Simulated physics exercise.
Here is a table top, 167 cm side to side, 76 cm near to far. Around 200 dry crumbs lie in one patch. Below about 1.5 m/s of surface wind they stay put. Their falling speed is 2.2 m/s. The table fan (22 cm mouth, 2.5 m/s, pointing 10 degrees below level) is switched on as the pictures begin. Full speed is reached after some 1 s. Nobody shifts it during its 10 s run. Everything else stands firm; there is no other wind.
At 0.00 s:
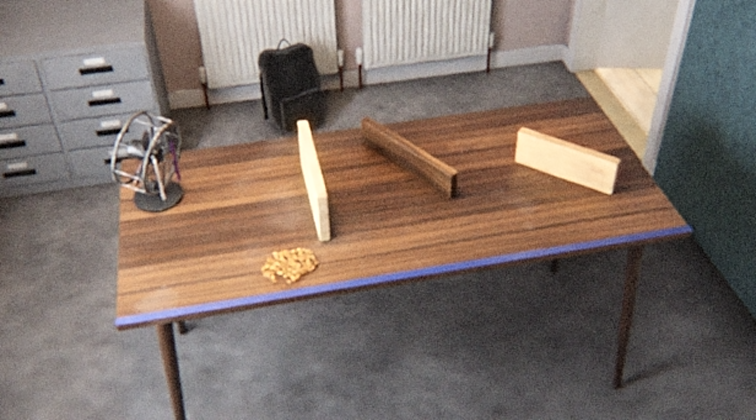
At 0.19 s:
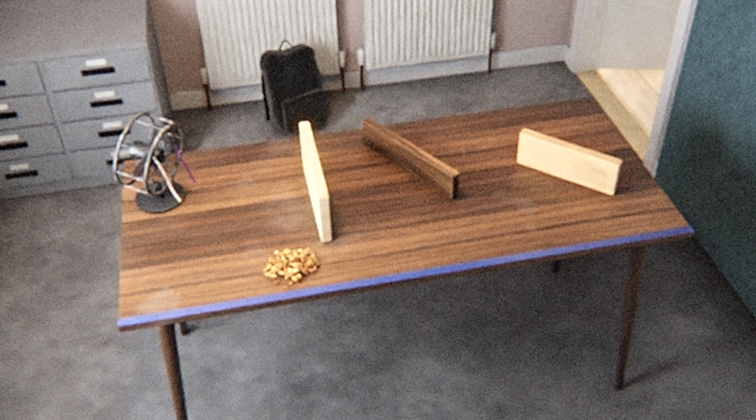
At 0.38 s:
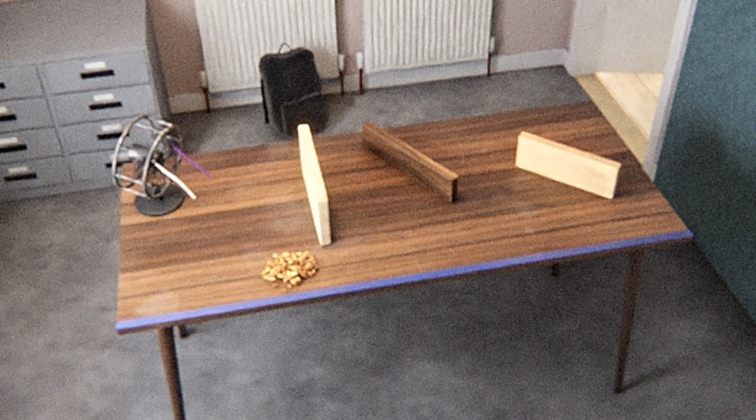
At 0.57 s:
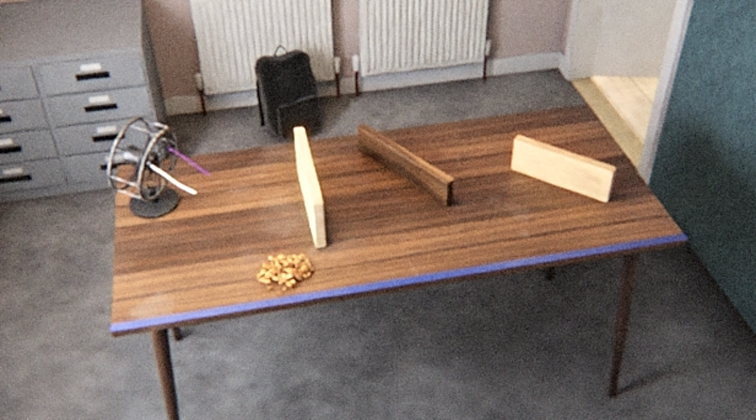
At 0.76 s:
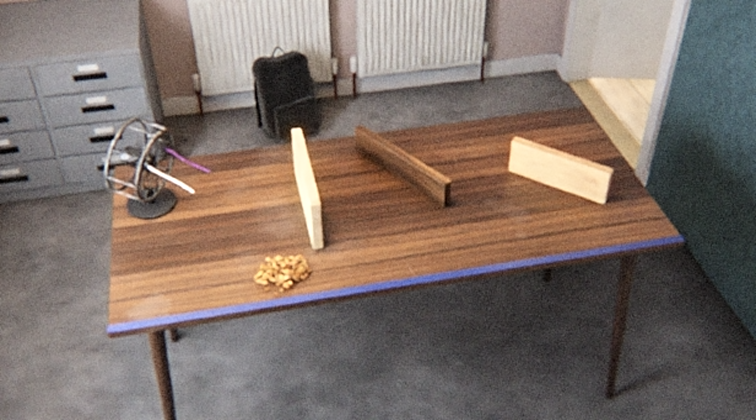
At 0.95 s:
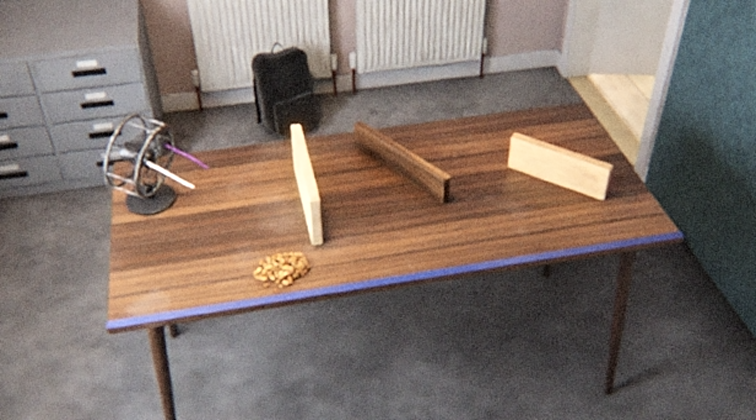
At the start, a small fan stands at the left of a wooden table with a blue front edge, near a patch of golden crumbs and three upright boards. Ribbons on the fan then lift and stream out to the right, while the crumbs and boards stay still.
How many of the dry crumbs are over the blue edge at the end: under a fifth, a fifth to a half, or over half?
By then over half are over the blue edge.
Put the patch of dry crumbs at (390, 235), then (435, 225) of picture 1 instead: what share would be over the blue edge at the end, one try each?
In that order: 0 %, 0 %.
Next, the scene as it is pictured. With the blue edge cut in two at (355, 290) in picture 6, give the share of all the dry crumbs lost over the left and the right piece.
About 100 % left and 0 % right.
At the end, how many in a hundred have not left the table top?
About 0 %.
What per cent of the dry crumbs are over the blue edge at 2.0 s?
Near 100 %.
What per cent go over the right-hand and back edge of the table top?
Roughly 0 % right-hand, 0 % back.
After 2.0 s the count stands so, 100 % are over the blue edge.
After 3.2 s the count stands so, 100 % are over the blue edge.
After 5.5 s the count stands so, 100 % are over the blue edge.
After 10.0 s, at the end, 100 % are over the blue edge.
